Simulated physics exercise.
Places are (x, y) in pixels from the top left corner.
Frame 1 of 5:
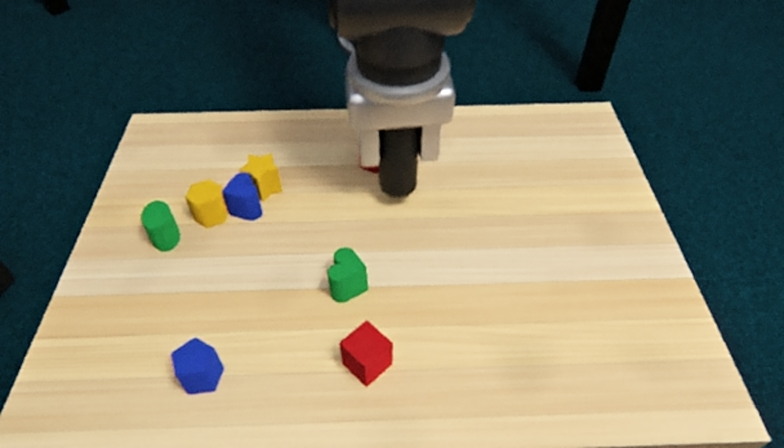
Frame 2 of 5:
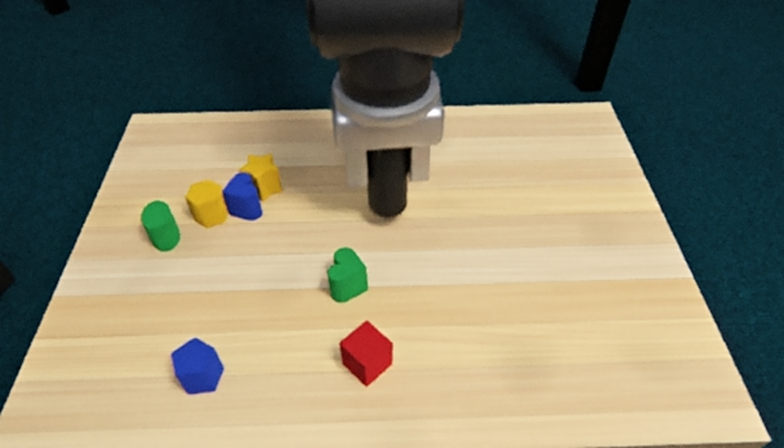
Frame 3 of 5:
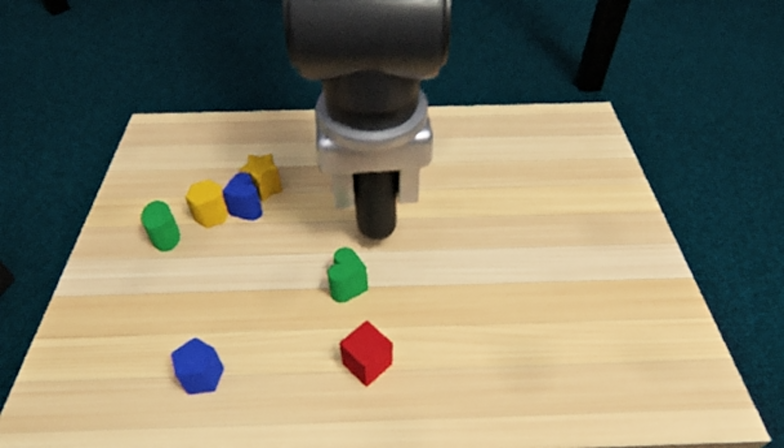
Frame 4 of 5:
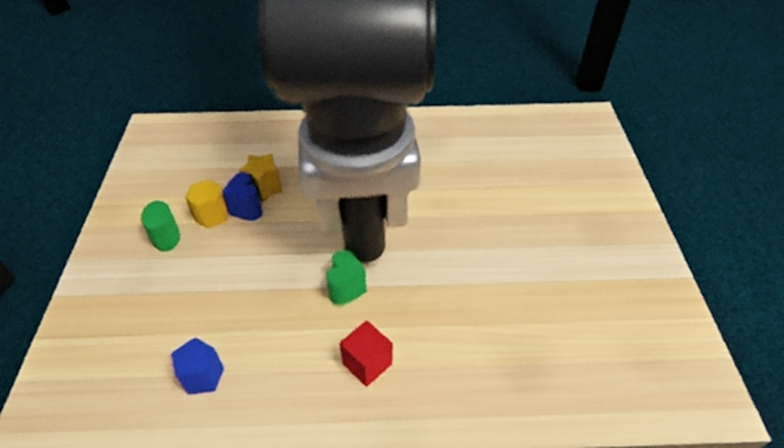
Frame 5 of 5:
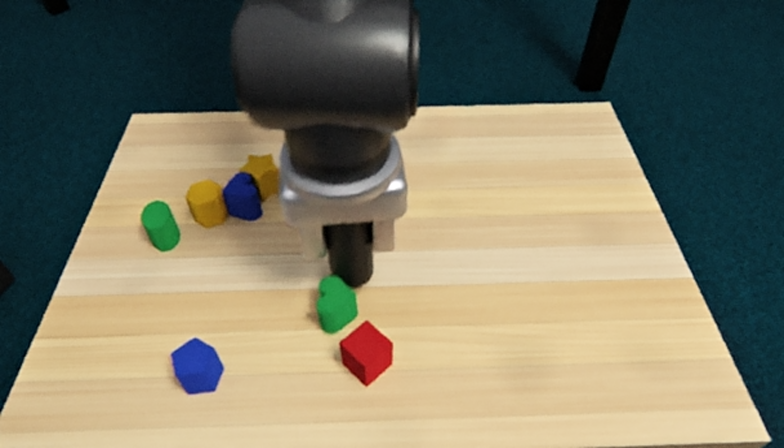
At first, a robot arm holds a dark rod near the far edge of a wooden board scattered with red, green, blue and yellow blocks. The arm moves the rod nearer and slightly left, reaches the green heart block, and pushes it a short way toward the red block.
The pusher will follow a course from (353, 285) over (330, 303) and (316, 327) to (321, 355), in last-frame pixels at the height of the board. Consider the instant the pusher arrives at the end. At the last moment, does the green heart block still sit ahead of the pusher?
My answer is yes.
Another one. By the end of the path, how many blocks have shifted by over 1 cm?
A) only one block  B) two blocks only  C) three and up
A - only one block.
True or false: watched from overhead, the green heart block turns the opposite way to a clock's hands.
True - the claim holds.
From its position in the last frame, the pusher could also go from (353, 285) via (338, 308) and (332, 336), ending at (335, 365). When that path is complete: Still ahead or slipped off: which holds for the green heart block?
It is driven along in front.
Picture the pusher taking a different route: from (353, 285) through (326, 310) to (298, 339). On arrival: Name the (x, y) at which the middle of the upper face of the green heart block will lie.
Answer: (307, 352).
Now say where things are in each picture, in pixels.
Lower end of the pusher (398, 186), tops of blocks, green heart block (346, 263), red square piece (366, 342), in the first picture.
Pusher (388, 205), blocks as before, in the second picture.
Pusher (377, 226), blocks as before, in the third picture.
Pusher (365, 248), green heart block (344, 267), in the fourth picture.
Pusher (352, 272), green heart block (333, 293), red square piece (366, 342), in the fifth picture.
The first path, step by step. Halfway along, pusher (317, 302); green heart block (315, 327), turned 60° anticlockwise.
At the end, pusher (319, 344); green heart block (310, 373), turned 40° anticlockwise; red square piece not moved.
